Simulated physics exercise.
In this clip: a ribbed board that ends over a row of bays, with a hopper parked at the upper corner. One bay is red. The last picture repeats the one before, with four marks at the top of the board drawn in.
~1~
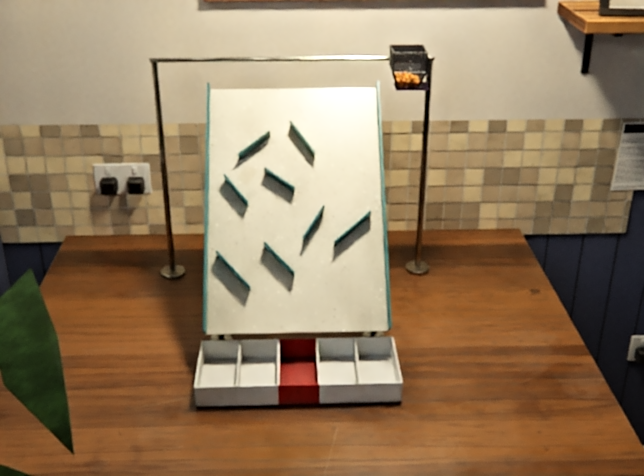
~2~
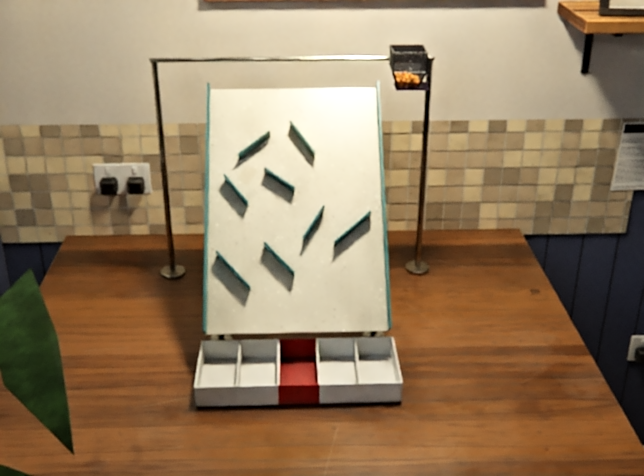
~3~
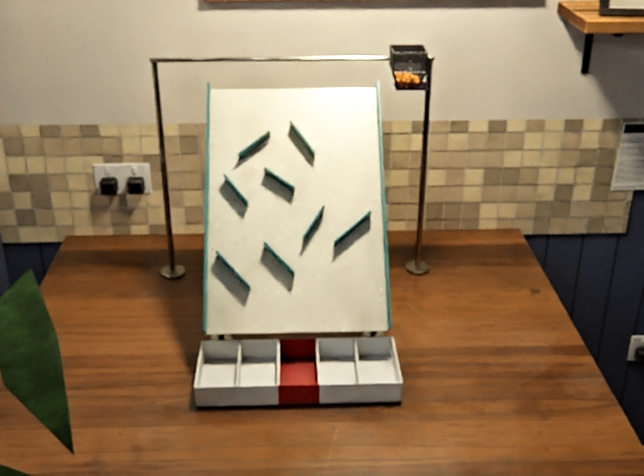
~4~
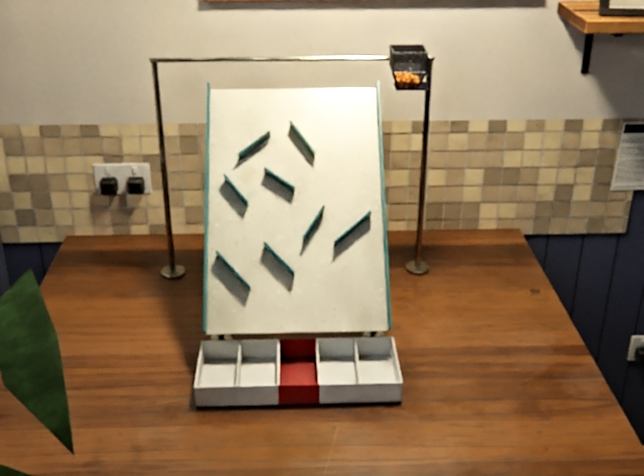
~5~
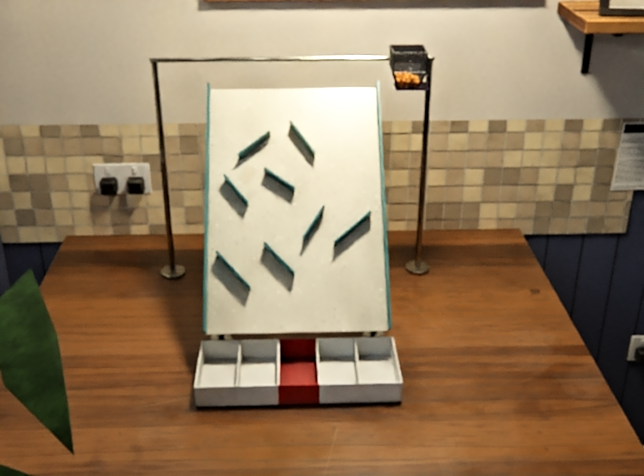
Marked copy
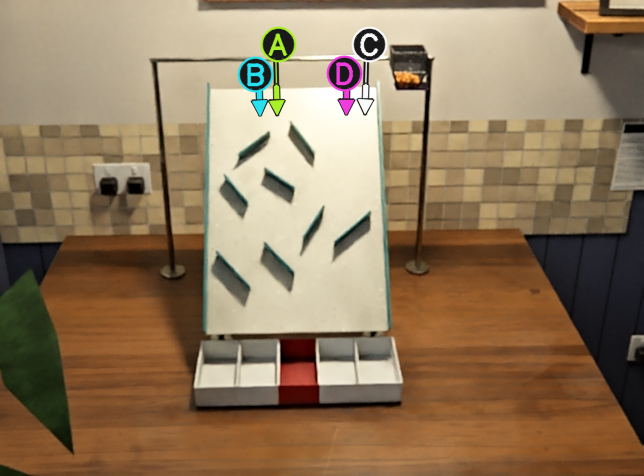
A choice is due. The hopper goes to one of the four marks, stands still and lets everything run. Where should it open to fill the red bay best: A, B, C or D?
I would pick mark D.
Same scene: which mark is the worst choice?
The answer is B.
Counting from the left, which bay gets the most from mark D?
The third.
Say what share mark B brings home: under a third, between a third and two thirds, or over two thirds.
Mark B gives under a third.
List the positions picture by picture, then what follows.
In the first frame, hopper (406, 81), roasted chickpeas, door shut.
In the second frame, ribs (238, 154) to (270, 131), (290, 120) to (315, 152), (224, 174) to (247, 202).
In the third frame, ribs (265, 168) to (295, 188), (304, 237) to (324, 205), (335, 242) to (371, 211).
In the fourth frame, ribs (216, 251) to (250, 287), (264, 242) to (294, 273).
In the fifth frame, red bay (299, 393), number 3 of 5 from the left.
On the marked copy, mark A meets the board at (277, 109); mark B meets the board at (259, 109); mark C meets the board at (365, 108); mark D meets the board at (346, 109).
If A is chosen, roughly a third in the red bay, roughly two thirds in other bays.
If B is chosen, roughly a quarter in the red bay, the larger part in other bays.
If C is chosen, roughly half in the red bay, roughly half in other bays.
If D is chosen, roughly two thirds in the red bay, roughly a quarter in other bays.
